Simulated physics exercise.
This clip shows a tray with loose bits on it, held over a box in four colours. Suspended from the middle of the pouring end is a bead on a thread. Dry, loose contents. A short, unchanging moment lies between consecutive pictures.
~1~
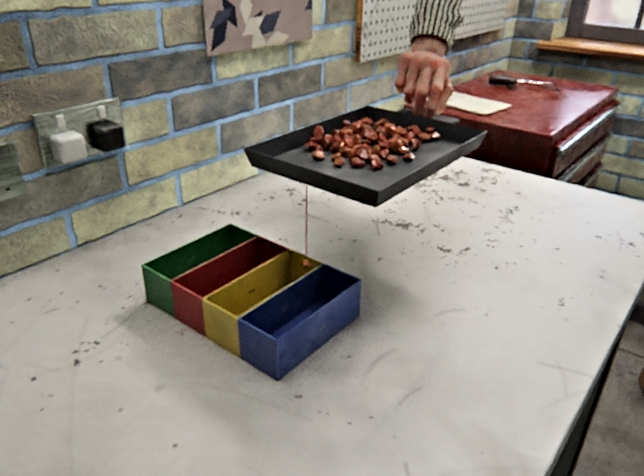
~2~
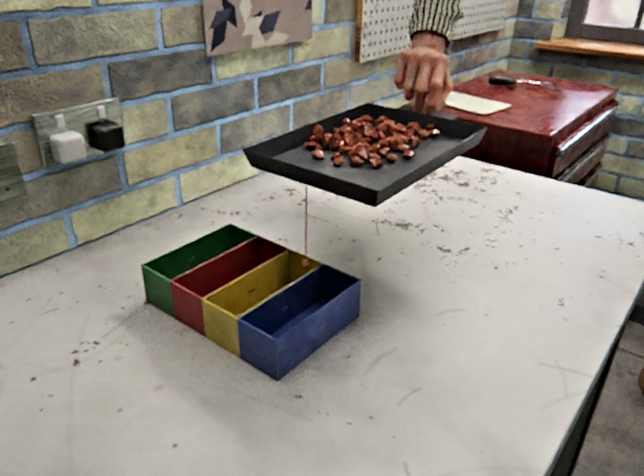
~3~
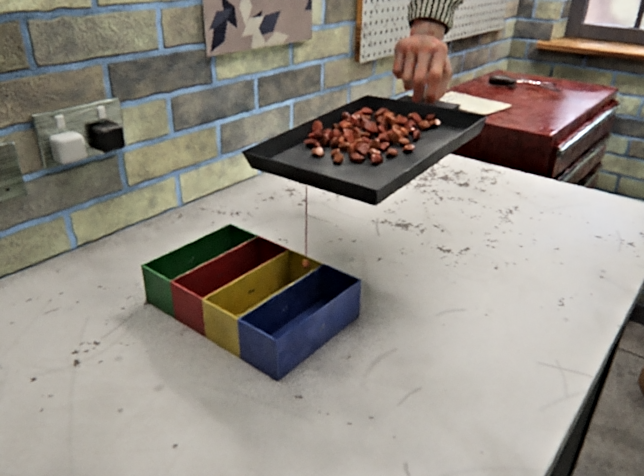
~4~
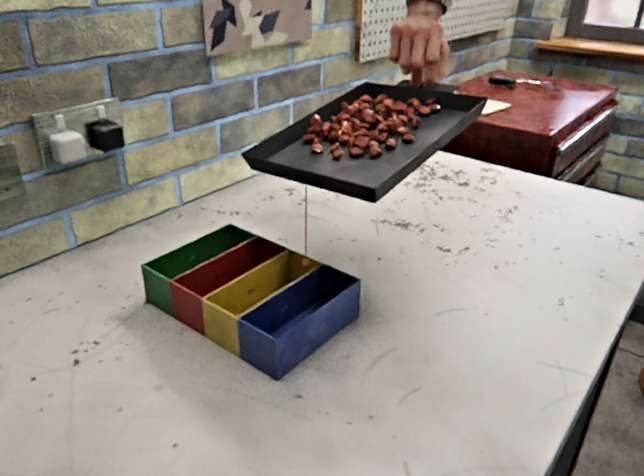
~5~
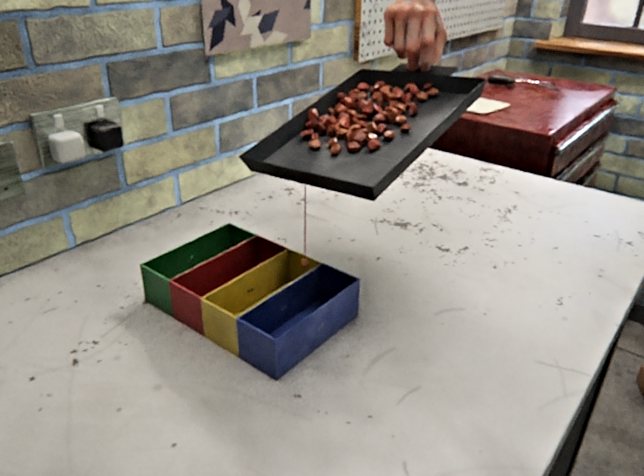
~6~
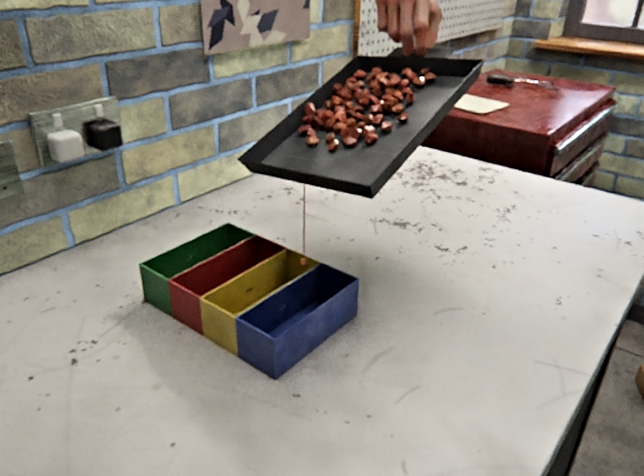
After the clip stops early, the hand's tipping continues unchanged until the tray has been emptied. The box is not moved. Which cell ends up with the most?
The red cell.
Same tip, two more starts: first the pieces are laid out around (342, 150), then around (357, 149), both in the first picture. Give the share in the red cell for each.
First case: Close to 40 %; second case: Close to 60 %.
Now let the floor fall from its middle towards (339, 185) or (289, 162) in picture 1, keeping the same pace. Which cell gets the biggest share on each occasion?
First: Blue. Second: The red one.
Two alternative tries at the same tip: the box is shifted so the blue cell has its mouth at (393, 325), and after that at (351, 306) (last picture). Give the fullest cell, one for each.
Try one: The green cell; try two: The green cell.
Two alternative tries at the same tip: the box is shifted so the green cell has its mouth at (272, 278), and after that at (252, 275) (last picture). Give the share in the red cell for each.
0% for the first placement, 10% for the second.
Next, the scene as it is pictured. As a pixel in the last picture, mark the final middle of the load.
Near (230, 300).
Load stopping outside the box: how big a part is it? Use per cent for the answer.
Share: Approx. 0 %.
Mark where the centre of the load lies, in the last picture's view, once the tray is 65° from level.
Around (273, 151).
Soon, tray tipped steeply; nearly all on the tray; a stray few falling or outside the box.
A while on, tray tipped past a quarter turn; about a quarter on the tray; about a third in the red cell; about a quarter in the yellow cell; a small part in the green cell; a stray few in the blue cell; a small part falling or outside the box.
Towards the end, tray tipped past a quarter turn; about two thirds in the red cell; about a quarter in the yellow cell; a small part in the green cell; a small part in the blue cell; a stray few falling or outside the box.
Finally, tray tipped past a quarter turn; about two thirds in the red cell; about a quarter in the yellow cell; a small part in the green cell; a small part in the blue cell; a stray few outside the box.
